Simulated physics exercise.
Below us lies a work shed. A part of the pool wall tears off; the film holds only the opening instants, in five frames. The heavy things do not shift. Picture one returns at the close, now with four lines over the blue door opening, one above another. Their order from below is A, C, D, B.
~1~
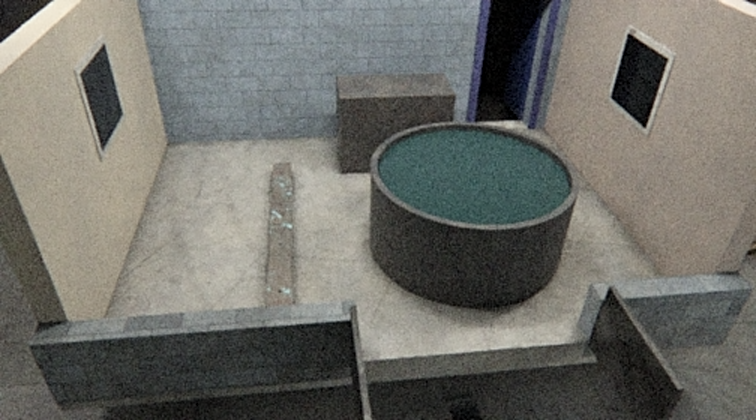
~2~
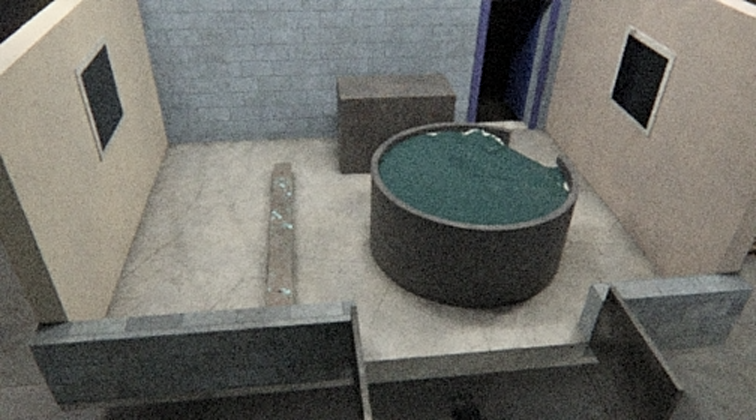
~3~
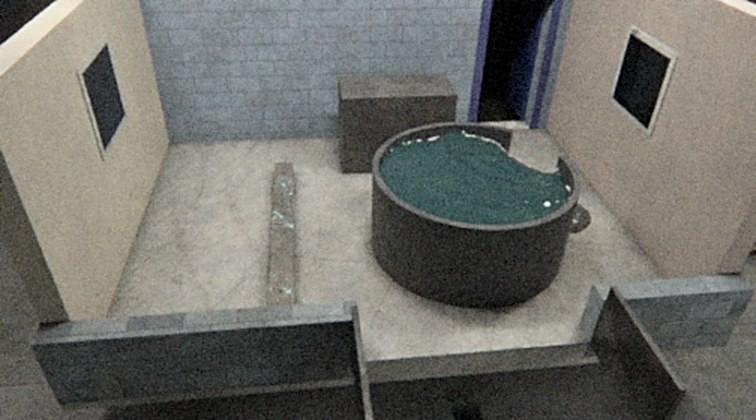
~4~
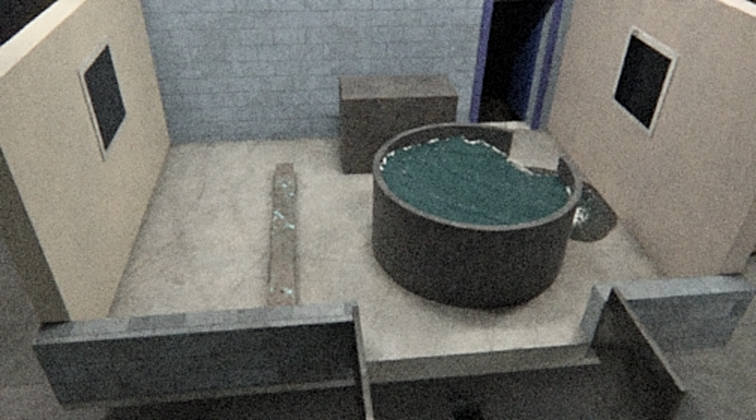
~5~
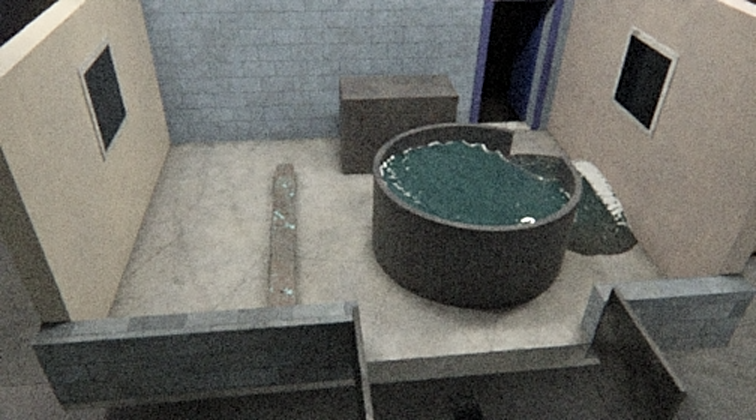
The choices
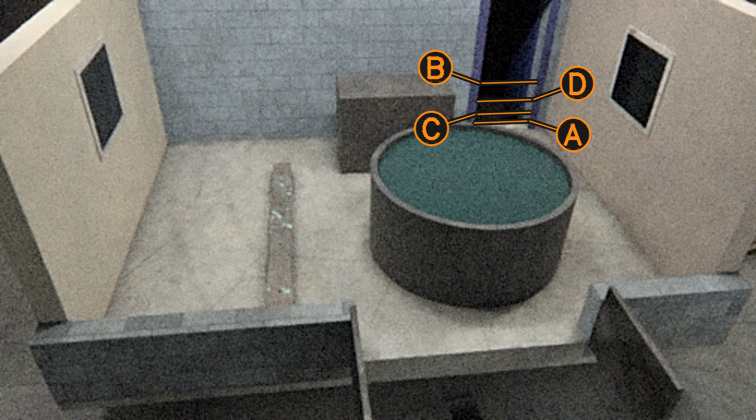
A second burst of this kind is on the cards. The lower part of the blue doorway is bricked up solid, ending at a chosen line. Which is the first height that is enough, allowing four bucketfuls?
D.
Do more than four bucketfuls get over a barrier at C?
Yes.
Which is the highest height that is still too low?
The answer is C.
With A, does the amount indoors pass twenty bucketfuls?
Yes, it does.
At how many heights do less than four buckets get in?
Two of the four.
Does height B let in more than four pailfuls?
No, that is safe.
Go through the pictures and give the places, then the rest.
Water in the pool at rest, its middle at (472, 174); foot of the blue doorway at (500, 130); open gate at (477, 287).
Water covers 1 % of the ground, its front hidden from here.
Water covers 4 % of the ground and shows as far out as (572, 204).
Water covers 8 % of the ground and shows as far out as (576, 179).
Water covers 13 % of the ground and shows as far out as (574, 160).
On the marked copy, A at (501, 121); B at (508, 82); C at (503, 113); D at (505, 100); from the bottom up A, C, D, B.
With A, dozens of bucketfuls pour in.
With B, nothing gets over.
With C, some 15 bucketfuls get in.
With D, a bucket or two gets in.
